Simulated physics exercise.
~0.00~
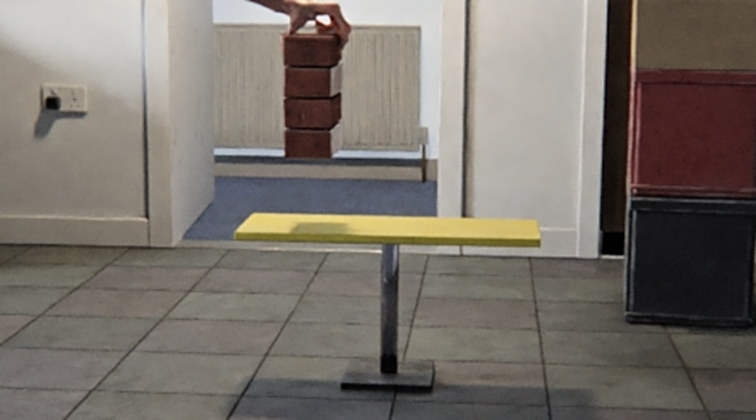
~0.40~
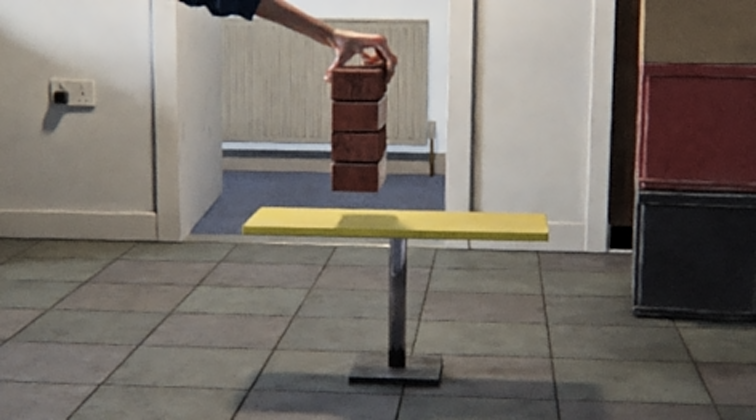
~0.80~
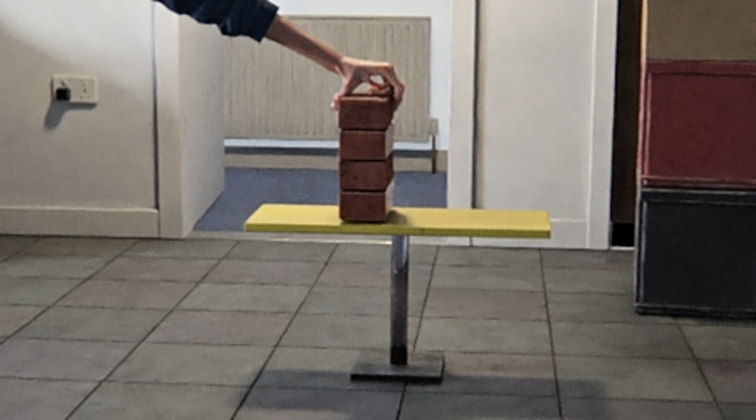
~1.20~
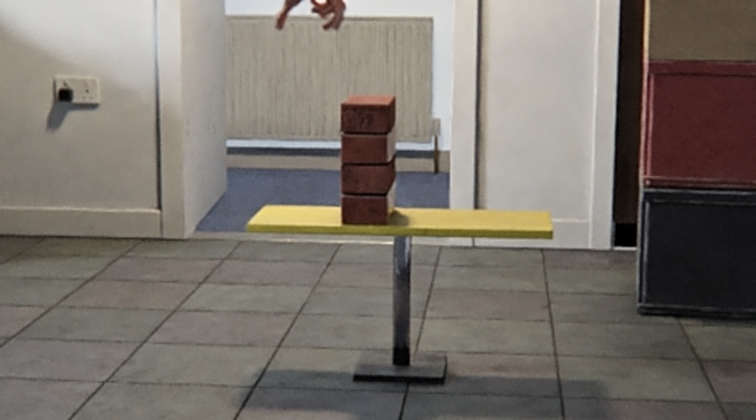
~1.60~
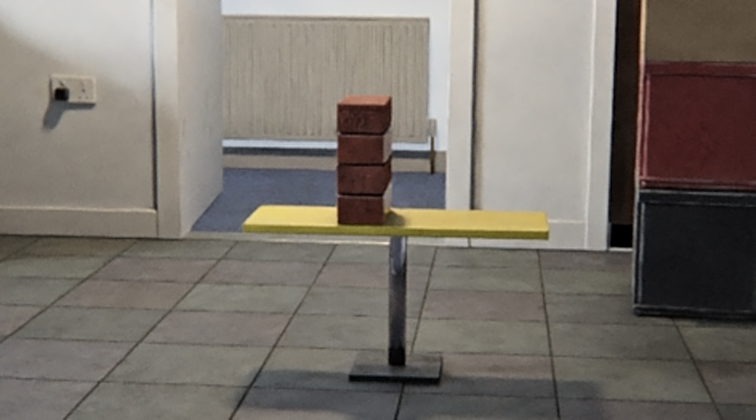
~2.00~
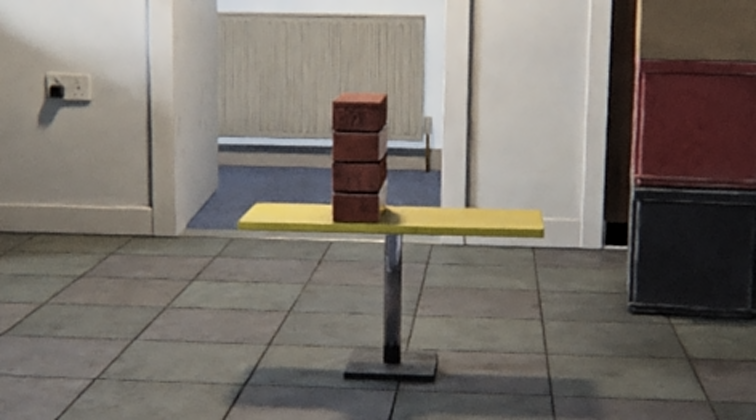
Four stacked bricks are lowered by a hand onto a yellow stand, which stays steady.
